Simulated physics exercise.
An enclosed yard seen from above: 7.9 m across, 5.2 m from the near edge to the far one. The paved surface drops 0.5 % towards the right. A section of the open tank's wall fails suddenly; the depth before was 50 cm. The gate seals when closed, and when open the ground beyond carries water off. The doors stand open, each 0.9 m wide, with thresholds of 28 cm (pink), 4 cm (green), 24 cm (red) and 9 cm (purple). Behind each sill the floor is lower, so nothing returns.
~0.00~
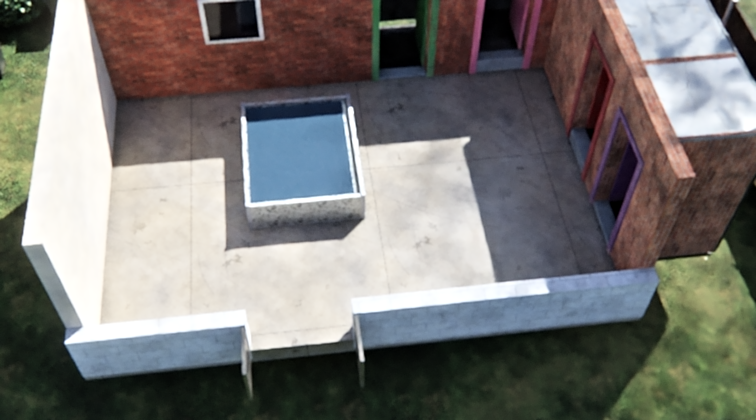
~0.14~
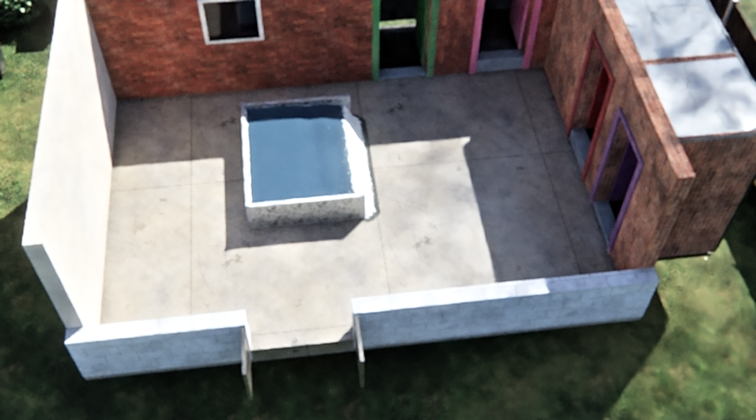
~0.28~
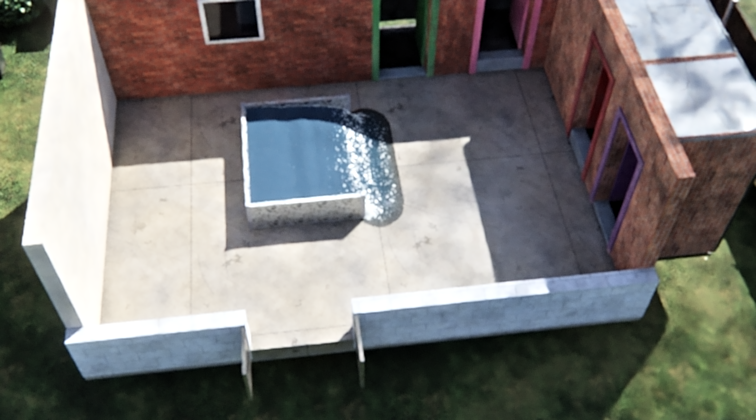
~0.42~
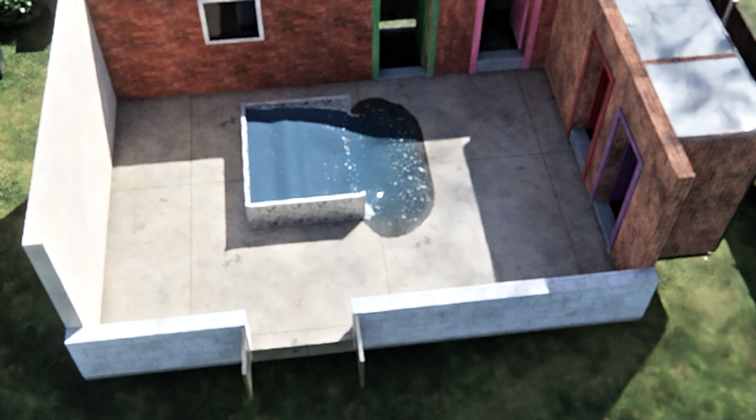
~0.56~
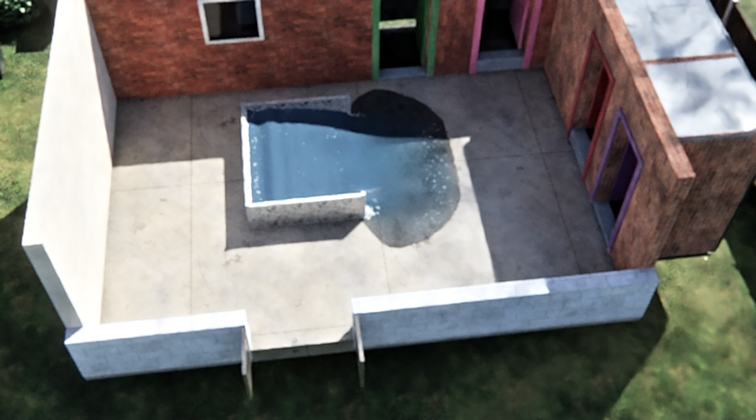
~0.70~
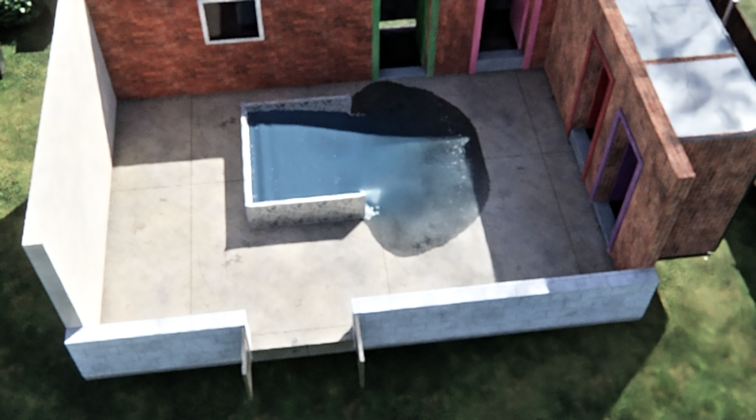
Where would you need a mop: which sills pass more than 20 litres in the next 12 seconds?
Within that time: At the pink door it does not reach the limit; at the green door it passes the limit; at the red door it does not reach the limit; at the purple door it exceeds the limit.
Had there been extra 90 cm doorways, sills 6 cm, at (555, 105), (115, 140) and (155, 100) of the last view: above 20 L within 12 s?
In turn: Past it, under, under.
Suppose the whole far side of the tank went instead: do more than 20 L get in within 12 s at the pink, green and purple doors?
Against that limit: Pink below, green over, purple below.
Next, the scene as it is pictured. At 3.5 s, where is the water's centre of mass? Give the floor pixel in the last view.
Around (469, 164).
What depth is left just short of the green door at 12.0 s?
Roughly 4.0 cm deep.
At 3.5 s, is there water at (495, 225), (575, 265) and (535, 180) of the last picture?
In that order: Wet, flooded, under water.
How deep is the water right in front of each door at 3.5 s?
Depths in cm: Pink 21, green 5, red 18, purple 15.
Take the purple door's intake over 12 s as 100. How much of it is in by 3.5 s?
About 55 per cent.
After 1.4 s water covers 35 % of the floor and is deepest (20 cm) near (364, 200); pink door not reached, green door 7 cm at the sill, 0 L in, red door 18 cm at the sill, 0 L in, purple door not reached.
After 2.2 s water covers 45 % of the floor and is deepest (34 cm) near (538, 71); pink door 10 cm at the sill, 0 L in, green door 7 cm at the sill, 6 L in, red door 27 cm at the sill, 0 L in, purple door 18 cm at the sill, 4 L in.
After 3.5 s water covers 45 % of the floor and is deepest (24 cm) near (617, 297); pink door 21 cm at the sill, 0 L in, green door 5 cm at the sill, 14 L in, red door 18 cm at the sill, 3 L in, purple door 15 cm at the sill, 39 L in.
After 7.0 s water covers 70 % of the floor and is deepest (12 cm) near (617, 297); pink door 6 cm at the sill, 0 L in, green door 7 cm at the sill, 37 L in, red door 8 cm at the sill, 3 L in, purple door 10 cm at the sill, 67 L in.
After 12.0 s water covers 90 % of the floor and is deepest (8 cm) near (535, 92); pink door 7 cm at the sill, 0 L in, green door 4 cm at the sill, 46 L in, red door 6 cm at the sill, 3 L in, purple door 5 cm at the sill, 69 L in.
